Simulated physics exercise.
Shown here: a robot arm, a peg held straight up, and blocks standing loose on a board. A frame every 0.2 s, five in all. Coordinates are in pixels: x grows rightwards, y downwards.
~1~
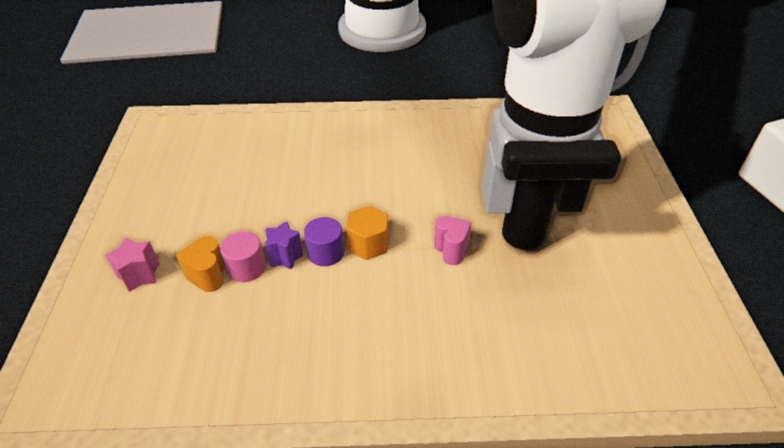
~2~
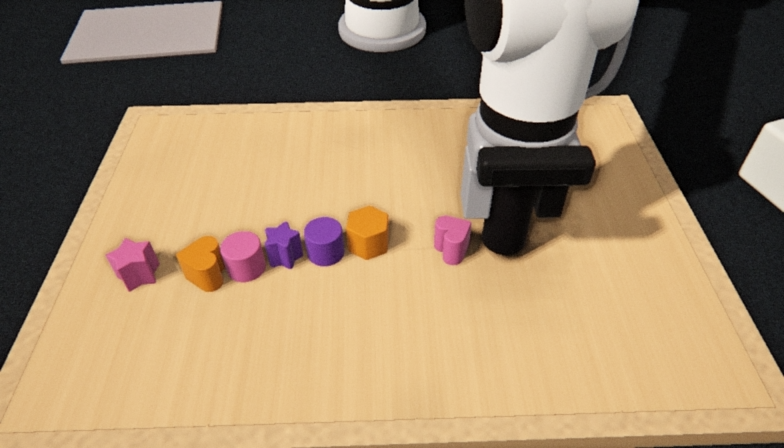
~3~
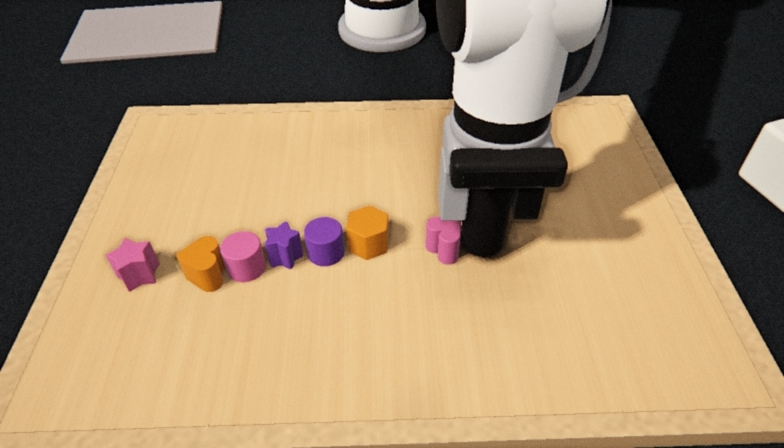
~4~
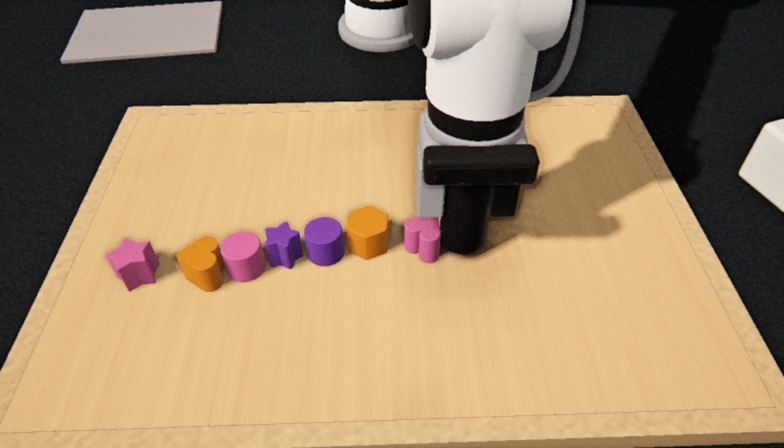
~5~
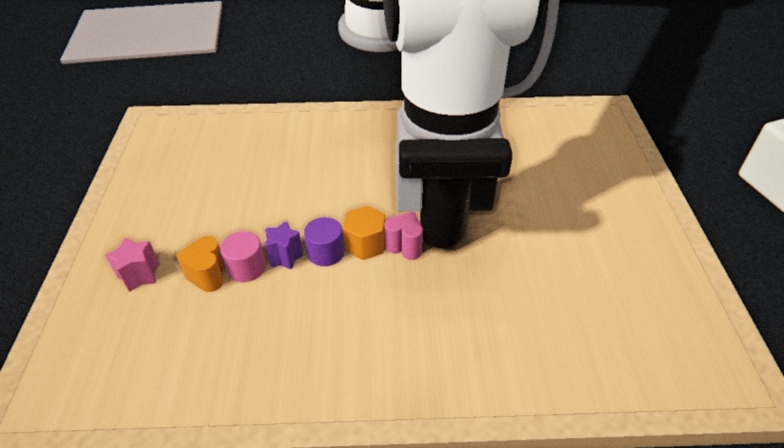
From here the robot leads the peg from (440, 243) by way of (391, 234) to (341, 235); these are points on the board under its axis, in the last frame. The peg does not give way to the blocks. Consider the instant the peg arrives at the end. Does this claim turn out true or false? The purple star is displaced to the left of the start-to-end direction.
It is true.
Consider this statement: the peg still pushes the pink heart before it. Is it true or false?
Verdict: True.
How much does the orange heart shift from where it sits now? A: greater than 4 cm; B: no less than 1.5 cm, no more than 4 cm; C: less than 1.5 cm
C
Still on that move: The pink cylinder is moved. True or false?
The statement is true.
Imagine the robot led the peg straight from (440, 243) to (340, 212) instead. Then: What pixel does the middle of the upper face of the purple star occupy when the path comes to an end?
For the centre of its top, I'd go with (260, 251).
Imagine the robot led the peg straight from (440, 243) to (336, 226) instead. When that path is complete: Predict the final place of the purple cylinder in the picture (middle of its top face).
Located at (266, 217).
What follows on the original path. Halfway along, peg (391, 224); orange heart (194, 253); pink cylinder (229, 249); purple star (265, 243); purple cylinder (288, 223); orange hexagonal block (319, 202), turned 25° clockwise; pink heart (354, 214).
At the end, peg (340, 225); orange heart (189, 254); pink cylinder (224, 254); purple star (263, 245), turned 30° anticlockwise; purple cylinder (267, 218); orange hexagonal block (292, 187), turned 70° clockwise; pink heart (301, 211), turned 35° clockwise.
